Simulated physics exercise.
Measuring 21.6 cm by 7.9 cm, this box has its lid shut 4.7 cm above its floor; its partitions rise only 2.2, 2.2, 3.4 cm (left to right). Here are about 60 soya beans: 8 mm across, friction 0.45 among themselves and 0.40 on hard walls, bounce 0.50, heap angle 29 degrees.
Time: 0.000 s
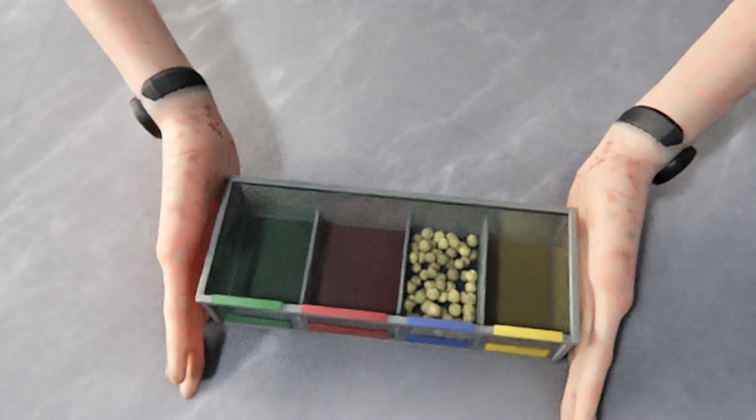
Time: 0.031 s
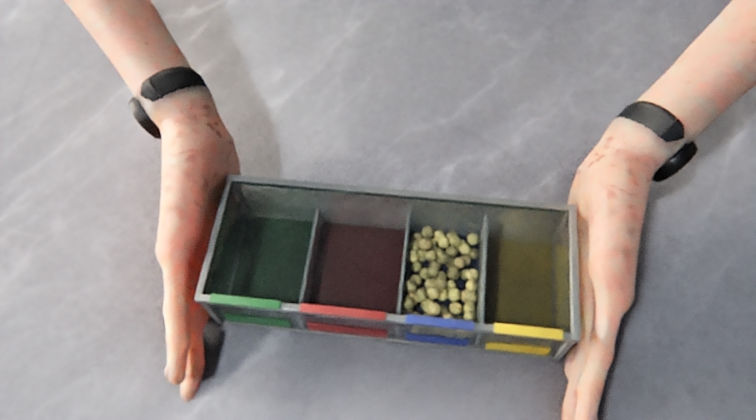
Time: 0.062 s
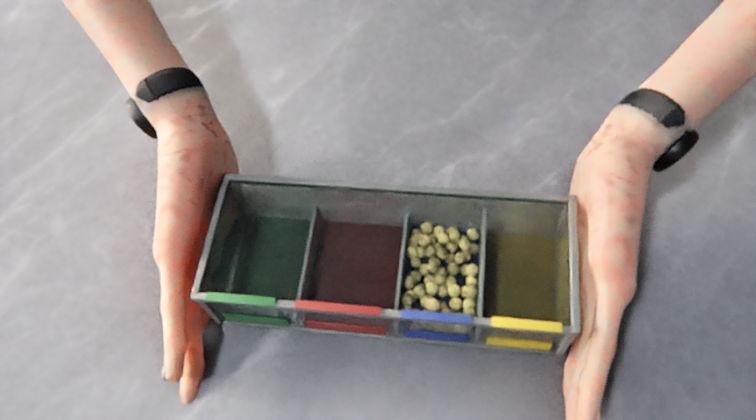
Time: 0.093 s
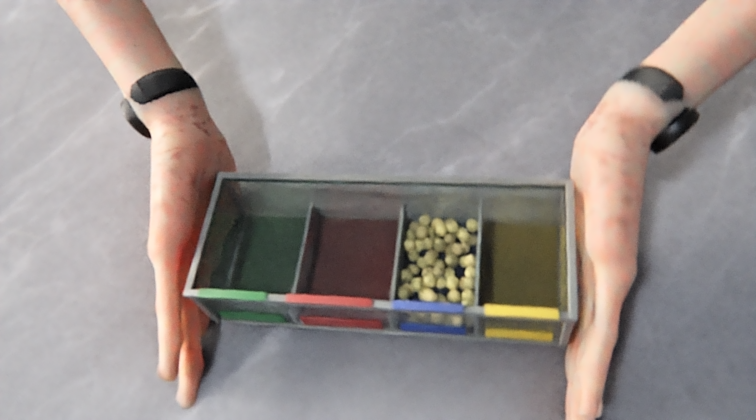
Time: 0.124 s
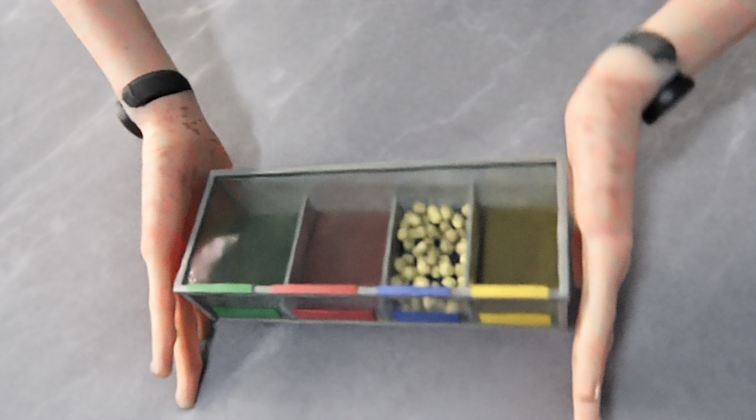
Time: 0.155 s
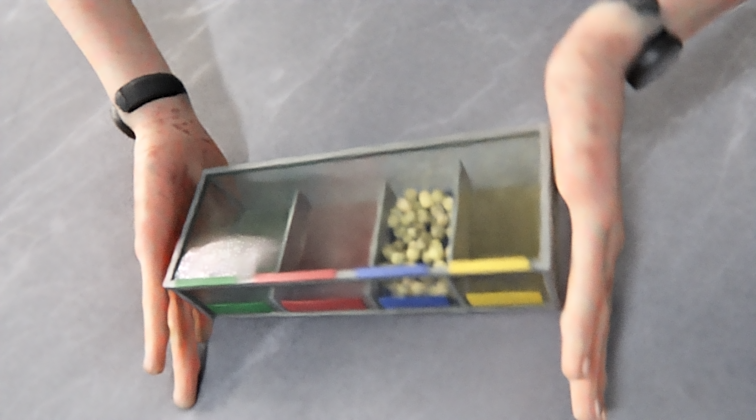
The video shows two hands holding a clear four-section box with soya beans in the blue-marked section; it stays nearly level at first, then the hands tilt it increasingly, raising its right end above the left.
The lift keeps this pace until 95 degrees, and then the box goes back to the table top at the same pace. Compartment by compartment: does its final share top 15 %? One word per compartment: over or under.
Red compartment under, blue compartment under, green compartment over, yellow compartment under.
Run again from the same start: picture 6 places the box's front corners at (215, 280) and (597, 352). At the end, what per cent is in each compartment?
Red 0 %, blue 70 %, green 0 %, yellow 30 %.
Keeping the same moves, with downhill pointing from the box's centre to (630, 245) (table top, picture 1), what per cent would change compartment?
Something like 45 in a hundred.
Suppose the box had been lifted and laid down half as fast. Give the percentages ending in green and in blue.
The green compartment would end with 90 per cent and the blue one with 5 per cent.
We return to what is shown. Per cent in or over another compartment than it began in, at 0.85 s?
Close to 100 per cent, I reckon.
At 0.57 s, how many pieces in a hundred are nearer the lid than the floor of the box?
Roughly 90 per cent.
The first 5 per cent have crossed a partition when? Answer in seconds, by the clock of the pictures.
It comes at roughly 0.50 s.
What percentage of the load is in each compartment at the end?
Red: 10 %, blue: 0 %, green: 90 %, yellow: 0 %.
After 0.57 s, tilt 94 degrees; red 60 %, blue 40 %, green 5 %.
After 0.85 s, tilt 39 degrees; red 10 %, green 90 %.
Then, at 1.23 s, tilt 0 degrees; red 10 %, green 90 %.
By 1.8 s all is still; red 10 %, blue 0 %, green 90 %, yellow 0 %.
